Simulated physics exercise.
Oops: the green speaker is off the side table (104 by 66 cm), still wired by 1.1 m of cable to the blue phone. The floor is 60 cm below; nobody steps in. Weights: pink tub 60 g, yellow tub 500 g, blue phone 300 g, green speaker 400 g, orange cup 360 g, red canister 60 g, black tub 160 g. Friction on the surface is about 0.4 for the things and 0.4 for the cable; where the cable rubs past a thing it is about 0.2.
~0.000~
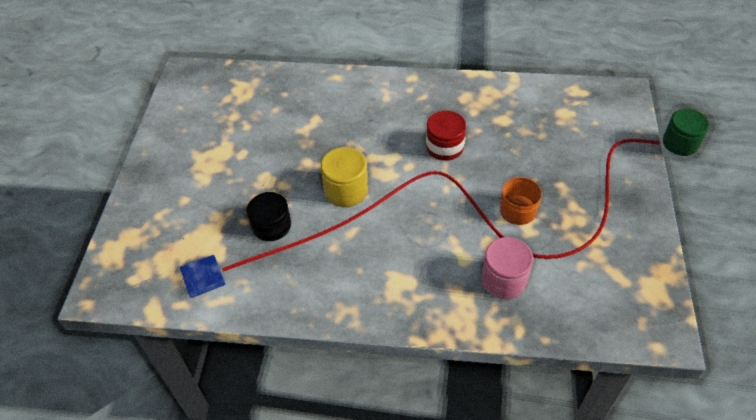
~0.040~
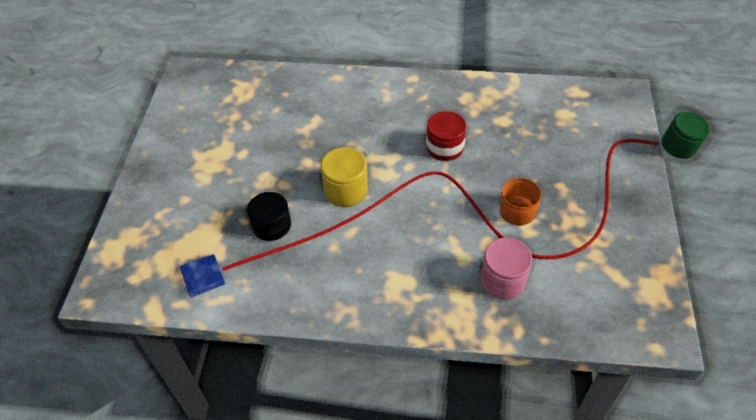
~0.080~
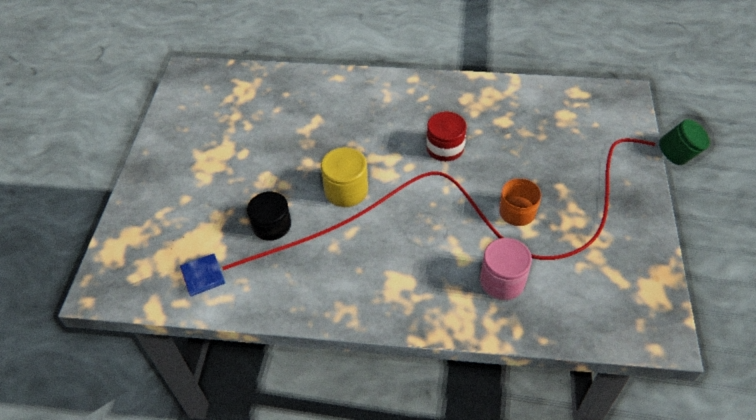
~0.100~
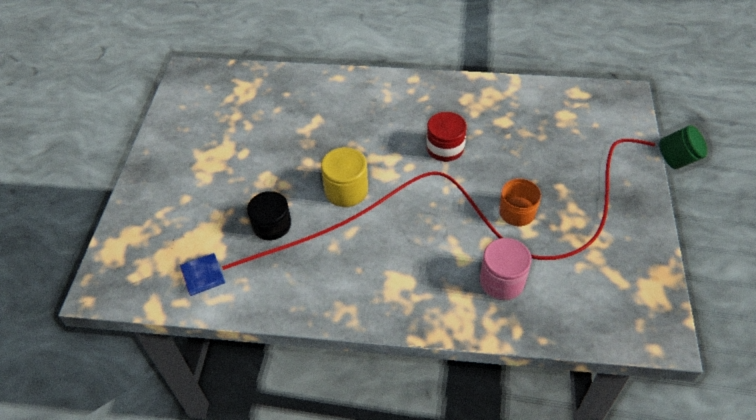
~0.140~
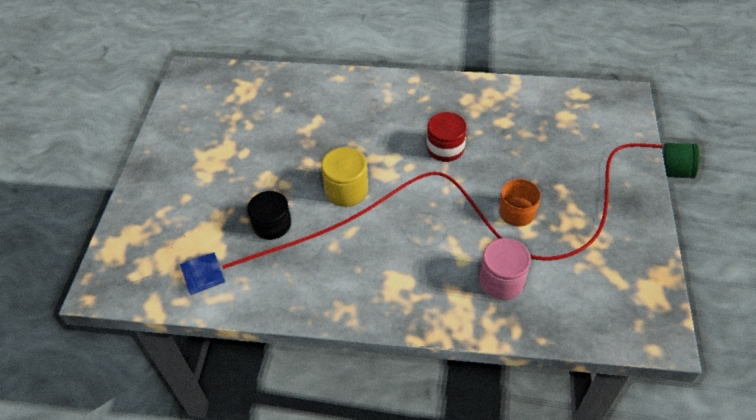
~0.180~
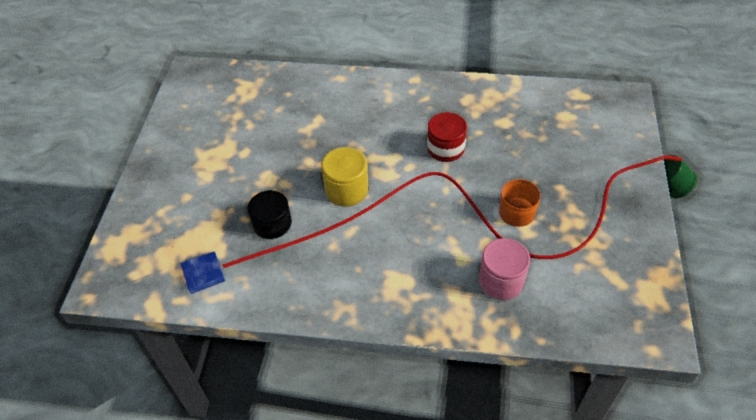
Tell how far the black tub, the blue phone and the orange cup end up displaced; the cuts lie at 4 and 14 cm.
Result: Black tub hardly moves, blue phone travels a long way, orange cup stays in the low band.
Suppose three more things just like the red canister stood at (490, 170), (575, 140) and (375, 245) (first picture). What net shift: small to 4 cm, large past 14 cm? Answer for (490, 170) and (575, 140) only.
In turn: Small, small.
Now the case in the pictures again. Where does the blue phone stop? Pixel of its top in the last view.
At about (378, 253).
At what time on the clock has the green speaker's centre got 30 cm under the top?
That is: 0.32 s.
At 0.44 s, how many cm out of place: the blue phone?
Blue phone 10 cm.
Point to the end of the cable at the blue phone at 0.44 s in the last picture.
Near (285, 268).
At 0.4 s, the cable's tail end at (285, 268); blue phone 11 cm off its start, green speaker over the edge.
At 0.7 s, the cable's tail end at (389, 258); blue phone 29 cm off its start, green speaker over the edge.
At 0.9 s, the cable's tail end at (398, 256); blue phone 30 cm off its start at (378, 253), green speaker over the edge.
At 1.2 s, the cable's tail end at (398, 256); blue phone 30 cm off its start, green speaker over the edge.
At 2.4 s, the cable's tail end at (398, 256); blue phone 30 cm off its start at (378, 253), orange cup 0 cm off its start at (521, 193), black tub 0 cm off its start at (268, 205), green speaker over the edge.
